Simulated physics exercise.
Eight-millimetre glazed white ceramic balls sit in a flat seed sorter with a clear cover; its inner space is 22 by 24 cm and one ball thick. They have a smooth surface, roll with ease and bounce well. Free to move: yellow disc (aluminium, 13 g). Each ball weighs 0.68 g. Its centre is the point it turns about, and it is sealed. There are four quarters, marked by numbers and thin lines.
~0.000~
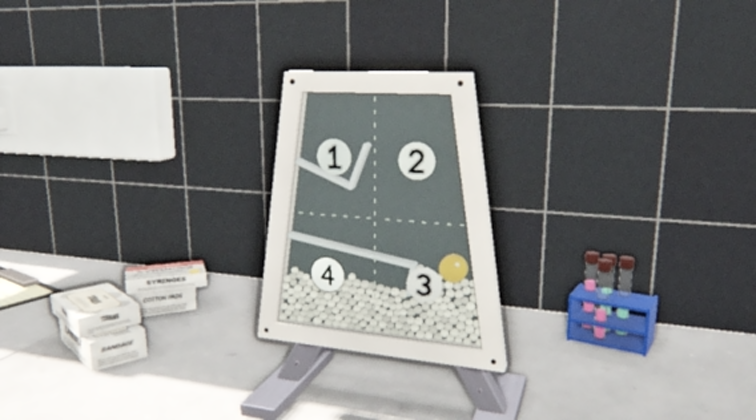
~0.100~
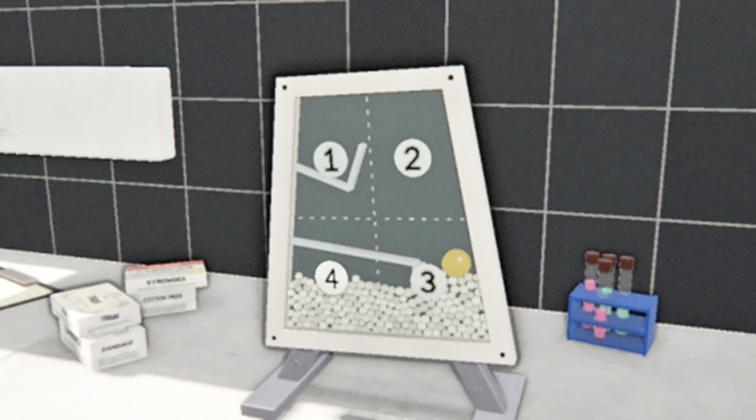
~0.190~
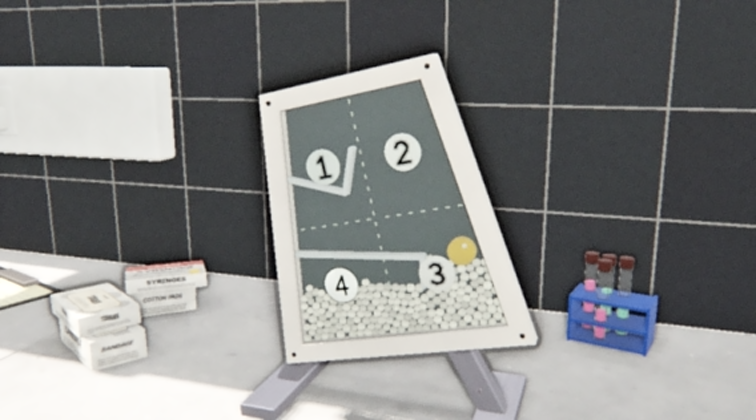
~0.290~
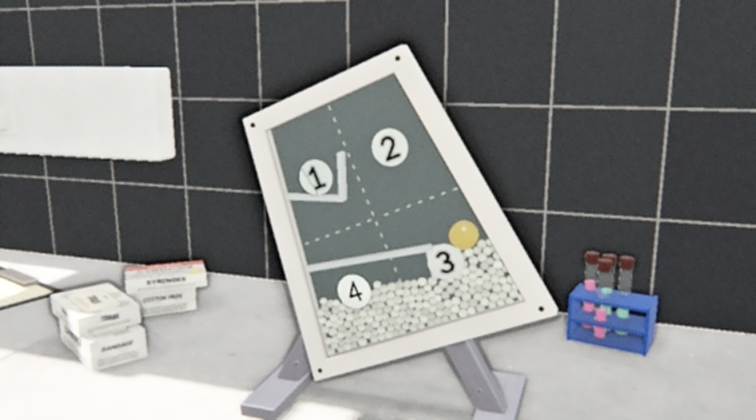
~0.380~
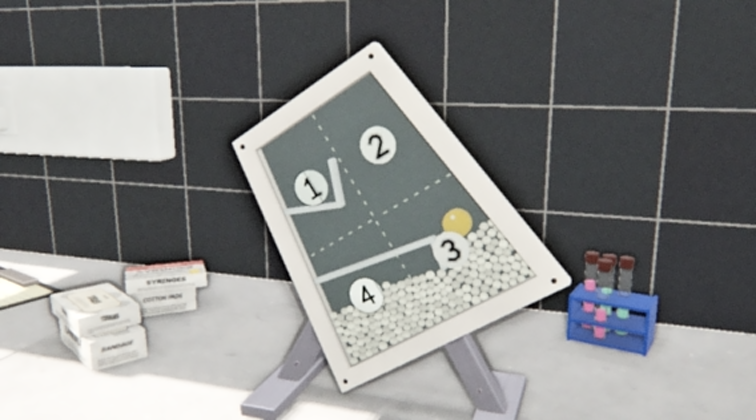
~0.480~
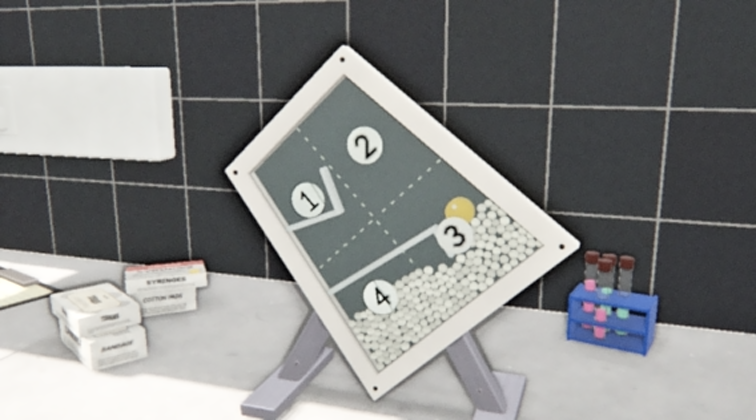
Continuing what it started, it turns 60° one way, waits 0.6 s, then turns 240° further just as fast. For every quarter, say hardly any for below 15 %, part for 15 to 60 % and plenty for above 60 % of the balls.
No. 1: Hardly any, no. 2: Part, no. 3: Plenty, no. 4: Hardly any.
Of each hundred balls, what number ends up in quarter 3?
I'd put it at close to 80 in a hundred.
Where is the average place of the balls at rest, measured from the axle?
About 1 cm left and 8 cm below.
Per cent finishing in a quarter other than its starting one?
I'd say something like 65 percent.
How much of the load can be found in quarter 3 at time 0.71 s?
I'd guess near 40 in a hundred.
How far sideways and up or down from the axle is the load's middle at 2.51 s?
Some 4 cm right and 6 cm above.
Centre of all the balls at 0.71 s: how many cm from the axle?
Position estimate: Right 7 cm, below 6 cm.
After 0.71 s, it stands 60° anticlockwise; the balls' middle is 7 cm right of and 6 cm below the centre; no. 3, 40 %, no. 4, 60 %.
After 2.51 s, it stands 180° anticlockwise; the balls' middle is 4 cm right of and 6 cm above the centre; no. 1, 5 %, no. 2, 5 %, no. 3, 20 %, no. 4, 75 %.
After 3.71 s, it has come round 300° anticlockwise; the balls' middle is in line with and 7 cm below the centre; no. 2, 30 %, no. 3, 70 %.
All still by 4.4 s, it has come round 300° anticlockwise; no. 1, 0 %, no. 2, 20 %, no. 3, 80 %, no. 4, 0 %.
